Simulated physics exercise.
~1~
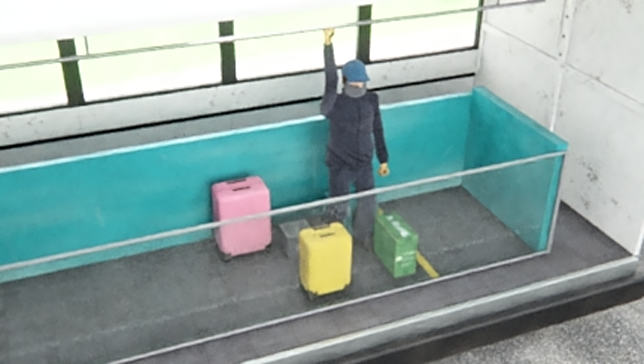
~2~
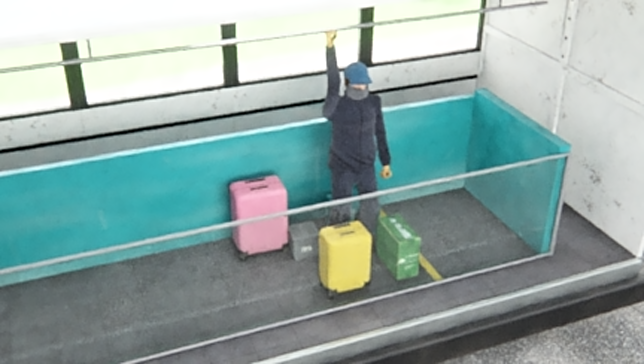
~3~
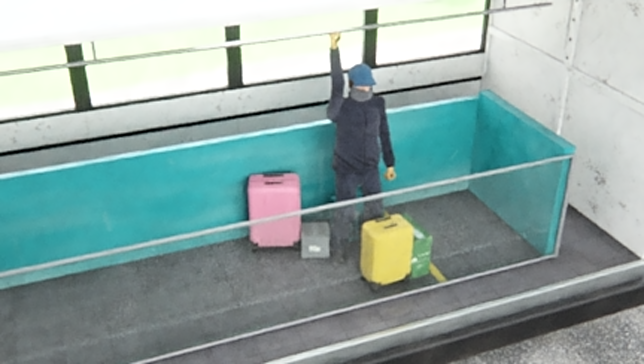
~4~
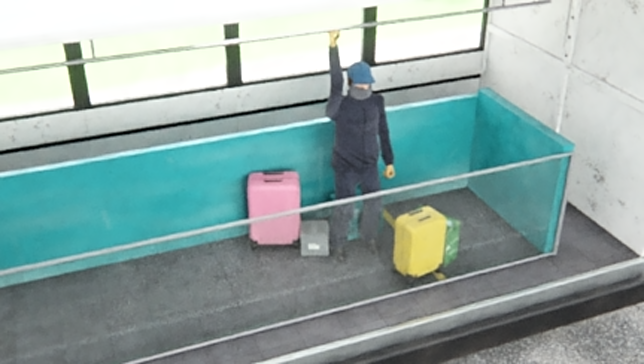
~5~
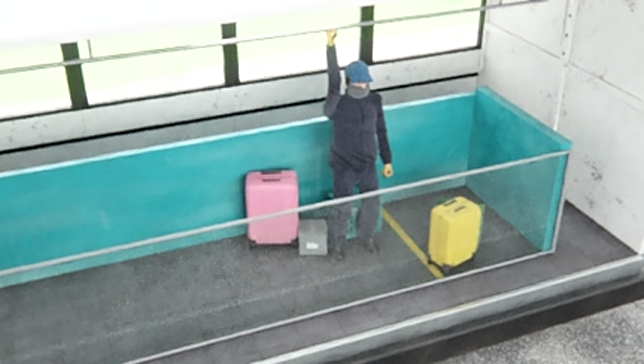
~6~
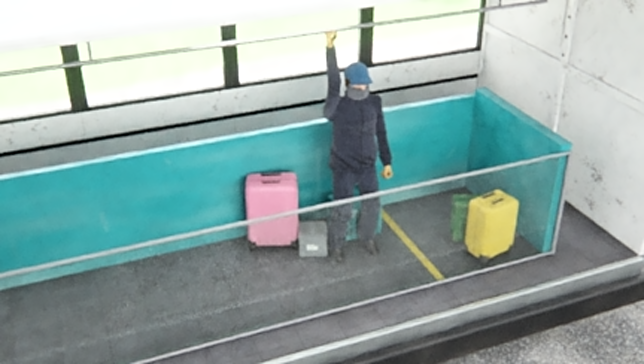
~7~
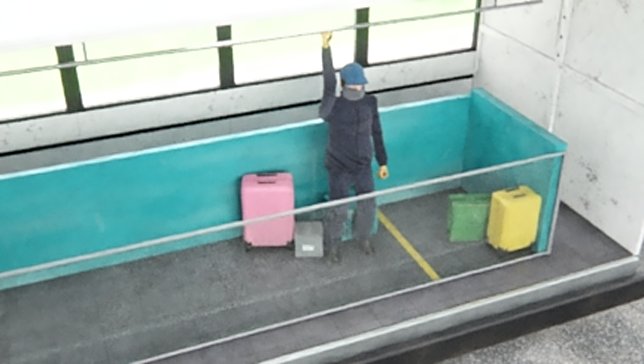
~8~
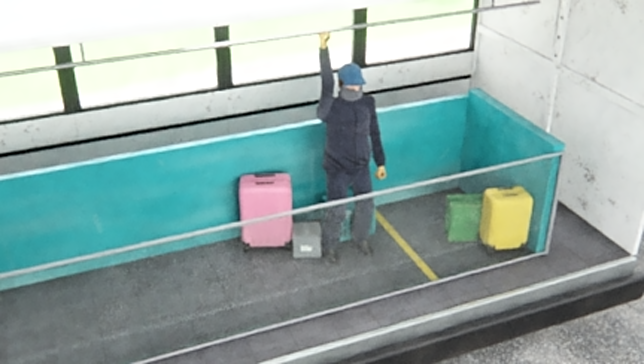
Inside a tram bay with low teal walls and a clear front panel, a passenger in dark clothes and a blue cap stands holding an overhead rail with one raised arm. The pink case slides a short way right and stops beside the small grey tub, which also shifts slightly. The yellow case keeps sliding right, passing in front of the green carton, and both cross the yellow line on the floor. The carton comes to rest near the right end, and the yellow case settles just beyond it. The pink case and grey tub stay left of the line, while the passenger remains standing, still gripping the rail.
